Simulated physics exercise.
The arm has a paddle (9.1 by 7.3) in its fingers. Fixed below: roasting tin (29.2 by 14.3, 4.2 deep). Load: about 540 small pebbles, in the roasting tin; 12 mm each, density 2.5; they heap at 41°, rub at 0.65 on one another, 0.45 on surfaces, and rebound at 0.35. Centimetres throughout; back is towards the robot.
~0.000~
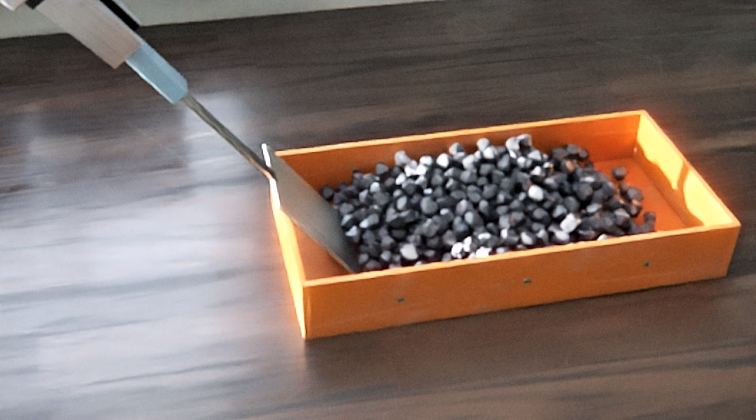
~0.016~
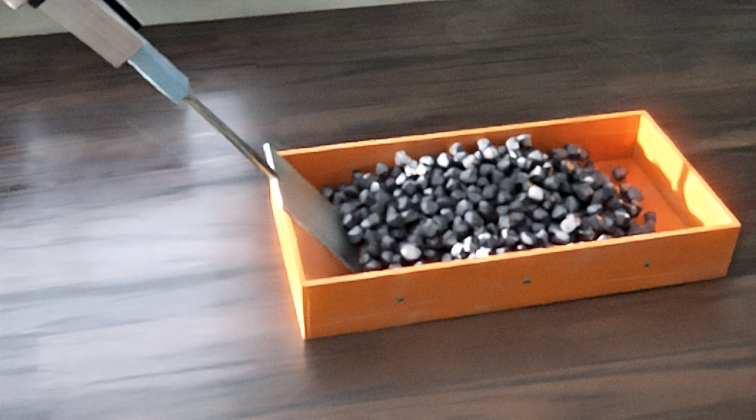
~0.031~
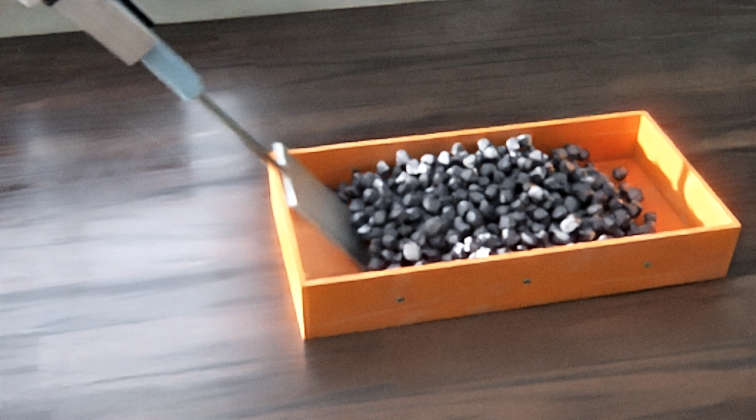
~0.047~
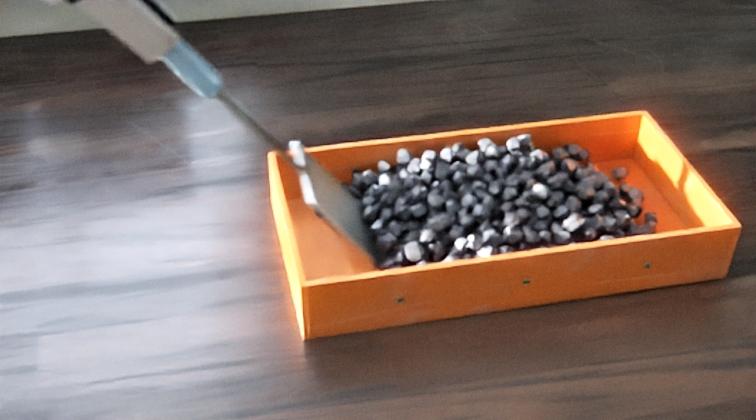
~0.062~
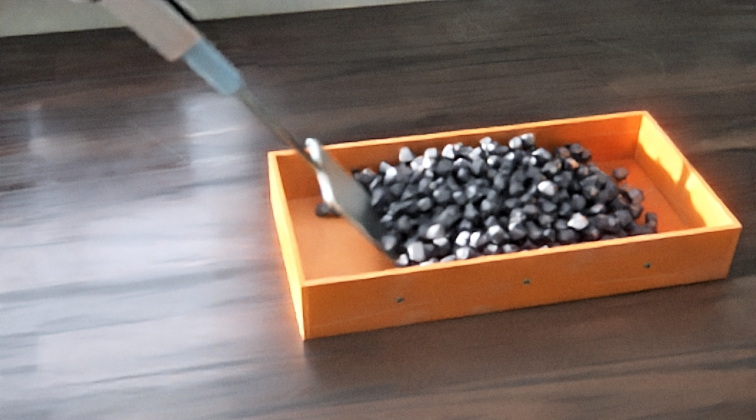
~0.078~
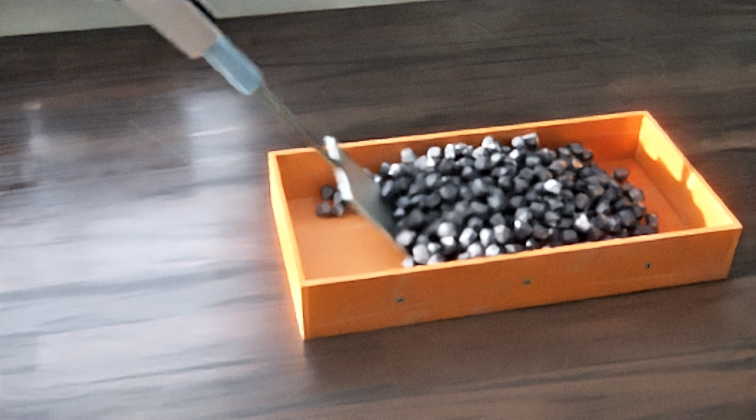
A robot arm holding a flat paddle pushed through the left side of a pile of dark pebbles in an orange tray, shifting some slightly right and leaving a few behind near the left end.
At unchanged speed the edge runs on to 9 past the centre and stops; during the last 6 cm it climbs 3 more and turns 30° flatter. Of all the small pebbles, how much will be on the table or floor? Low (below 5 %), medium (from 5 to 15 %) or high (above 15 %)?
Share on the table or floor: Medium (from 5 to 15 %).
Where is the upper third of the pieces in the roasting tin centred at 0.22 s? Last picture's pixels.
Around (554, 175).
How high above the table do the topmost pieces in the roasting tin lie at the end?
Roughly 7.0 cm.
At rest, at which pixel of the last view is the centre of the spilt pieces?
Around (722, 206).
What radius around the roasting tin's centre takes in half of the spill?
About 18 cm.
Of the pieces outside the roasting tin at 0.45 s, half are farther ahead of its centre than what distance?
Some 18 cm.
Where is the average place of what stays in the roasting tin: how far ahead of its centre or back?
Some 6.5 cm ahead.
By 0.15 s, sloping 53°, highest piece 7 above the table; 541 in the roasting tin, 1 on the blade or in flight.
By 0.22 s, sloping 44°, highest piece 9 above the table; 541 in the roasting tin, 1 on the table or floor.
By 0.45 s, sloping 23°, highest piece 7 above the table; 506 in the roasting tin, 30 on the table or floor, 6 on the blade or in flight.
By 1.50 s, sloping 23°, highest piece 7 above the table; 502 in the roasting tin, 40 on the table or floor.
Final count, 502 in the roasting tin, 40 on the table or floor. That is 7 % on the table or floor.
